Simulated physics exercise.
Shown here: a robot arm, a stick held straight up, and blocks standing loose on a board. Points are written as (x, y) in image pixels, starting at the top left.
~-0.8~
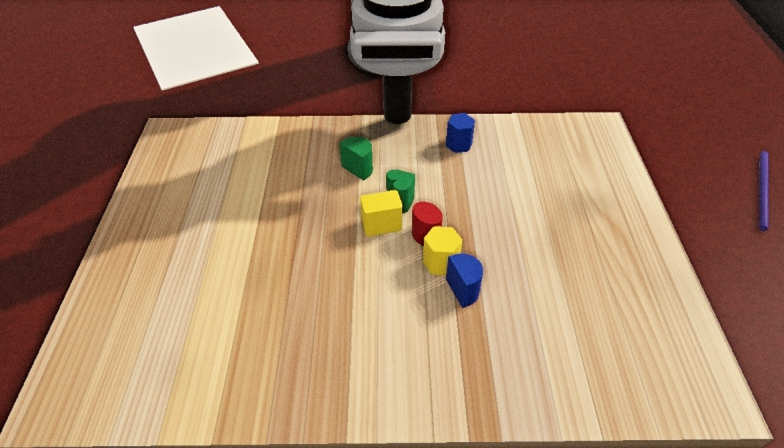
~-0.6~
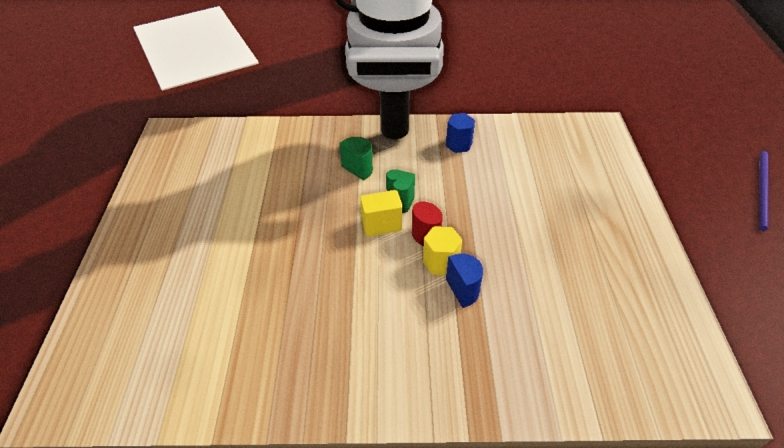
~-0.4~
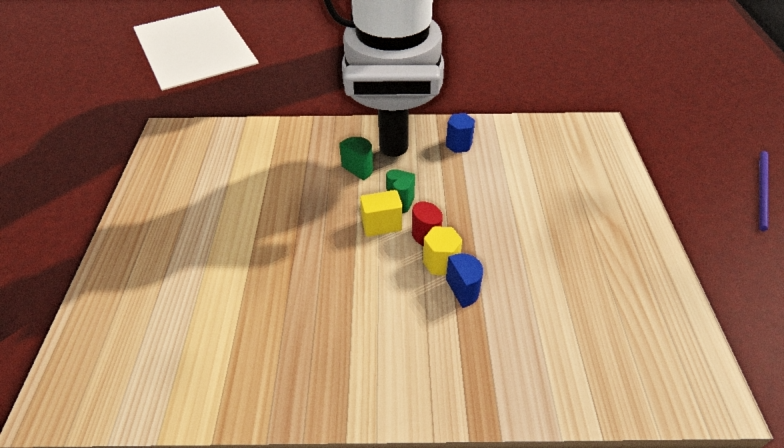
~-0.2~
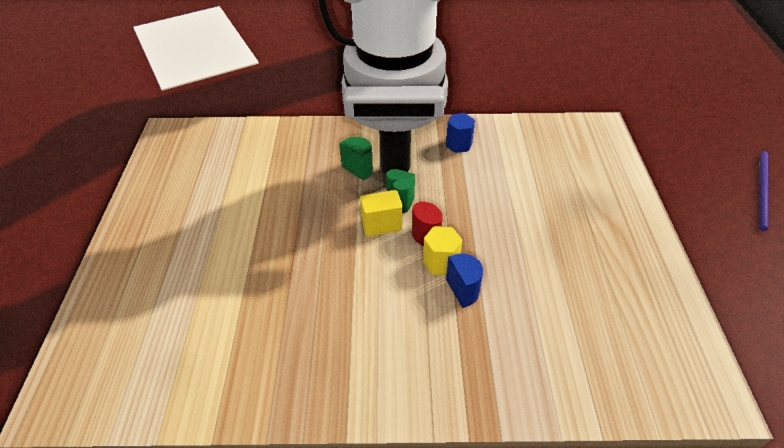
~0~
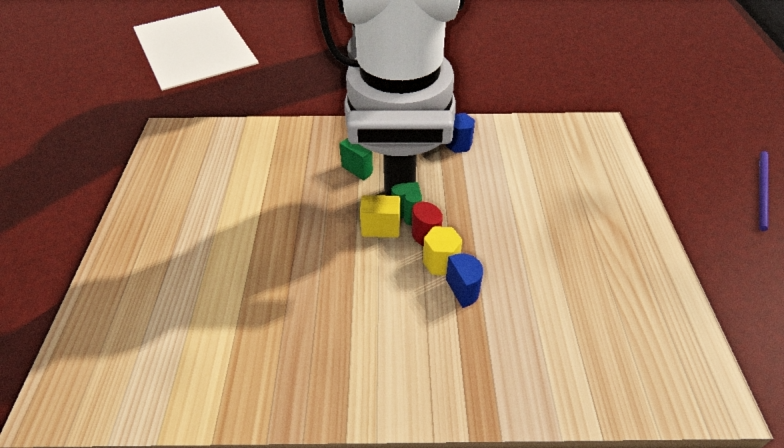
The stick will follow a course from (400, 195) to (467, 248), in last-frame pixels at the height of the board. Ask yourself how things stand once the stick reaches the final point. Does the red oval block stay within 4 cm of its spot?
Yes, I think so.
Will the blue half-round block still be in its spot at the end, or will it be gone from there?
Displaced.
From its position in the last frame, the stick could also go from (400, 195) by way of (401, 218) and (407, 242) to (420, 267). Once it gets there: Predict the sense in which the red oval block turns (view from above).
Viewed from the top, it goes anticlockwise.
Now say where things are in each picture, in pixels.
In the first picture, tip of the stick at (398, 116), middles of tops, yellow rectangular block at (381, 201), green heart-shaped block at (401, 178), red oval block at (427, 212), yellow six-sided block at (443, 239), blue half-round block at (467, 267).
In the second picture, stick at (395, 131), nothing pushed.
In the third picture, stick at (394, 148), nothing pushed.
In the fourth picture, stick at (395, 167), nothing pushed.
In the fifth picture, stick at (400, 188), yellow rectangular block at (380, 204), green heart-shaped block at (408, 191), red oval block at (427, 212), yellow six-sided block at (443, 239), blue half-round block at (467, 267).
What follows on the original path. One third of the way, stick at (421, 206); yellow rectangular block at (381, 208), turned 25° clockwise; green heart-shaped block at (416, 212), turned 55° clockwise; red oval block at (435, 228), turned 75° anticlockwise; yellow six-sided block at (452, 248), turned 30° clockwise; blue half-round block at (471, 273), turned 20° anticlockwise.
Two thirds of the way, stick at (443, 223); yellow rectangular block at (380, 208), turned 25° clockwise; green heart-shaped block at (414, 215), turned 60° clockwise; red oval block at (433, 229), turned 85° anticlockwise; yellow six-sided block at (452, 249), turned 30° clockwise; blue half-round block at (471, 274), turned 20° anticlockwise.
At the end, stick at (468, 241); yellow rectangular block at (380, 208), turned 25° clockwise; green heart-shaped block at (414, 215), turned 60° clockwise; red oval block at (432, 232), turned 60° anticlockwise; yellow six-sided block at (451, 252), turned 20° clockwise; blue half-round block at (474, 277), turned 25° anticlockwise.
